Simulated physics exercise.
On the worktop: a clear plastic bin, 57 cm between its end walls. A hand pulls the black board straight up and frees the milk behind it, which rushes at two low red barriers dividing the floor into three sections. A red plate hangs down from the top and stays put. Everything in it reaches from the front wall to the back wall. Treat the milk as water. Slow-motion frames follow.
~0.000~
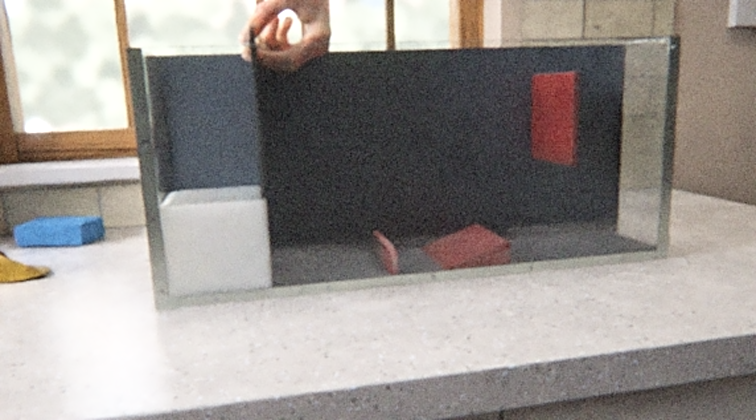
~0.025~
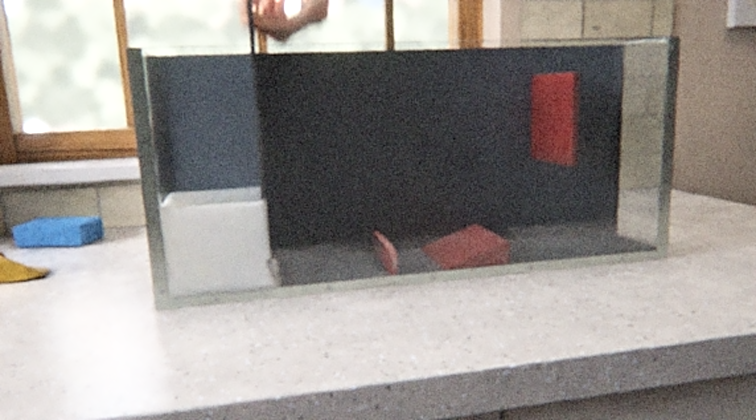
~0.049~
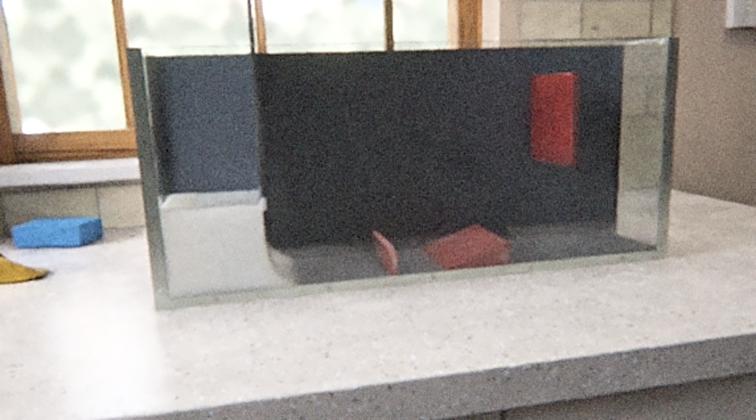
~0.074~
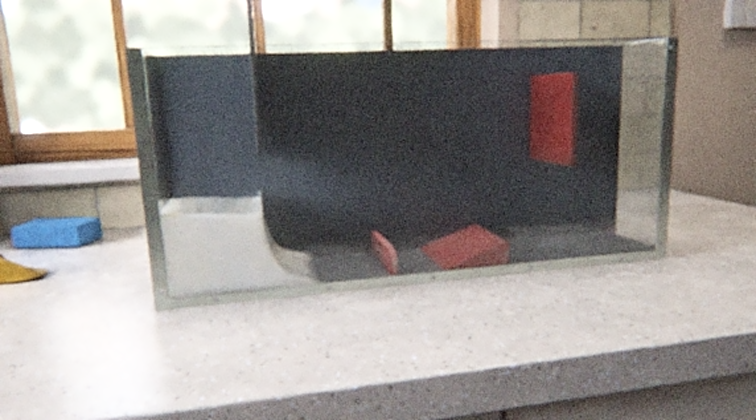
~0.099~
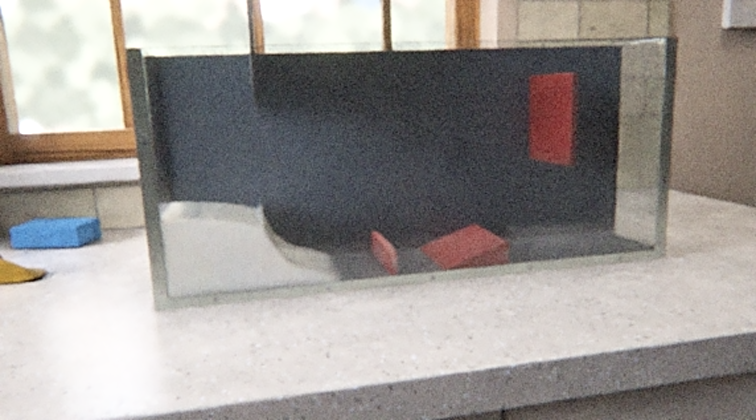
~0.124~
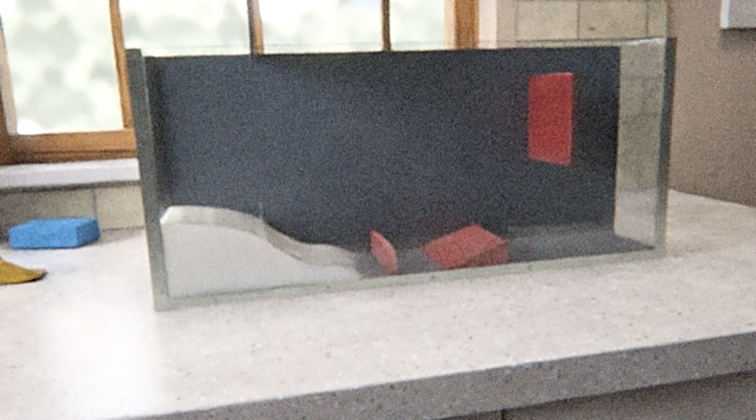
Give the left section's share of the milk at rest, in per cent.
Close to 56 per cent of it.
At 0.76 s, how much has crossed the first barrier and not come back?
About 44 per cent.
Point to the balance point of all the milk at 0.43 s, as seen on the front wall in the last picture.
Near (349, 259).
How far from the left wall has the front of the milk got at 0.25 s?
About 28 cm.
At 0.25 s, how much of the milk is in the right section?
Some 0 per cent.
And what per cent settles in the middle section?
About 24 per cent.
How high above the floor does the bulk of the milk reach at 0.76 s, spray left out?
Roughly 3.5 cm up.
By 0.25 s 90 per cent is still short of the first barrier, 0 is over the second.
By 0.43 s 67 per cent is still short of the first barrier, 2 is over the second.
By 0.76 s 56 per cent is still short of the first barrier, 18 is over the second.
At rest it is 56 per cent left, 24 middle, 19 right.
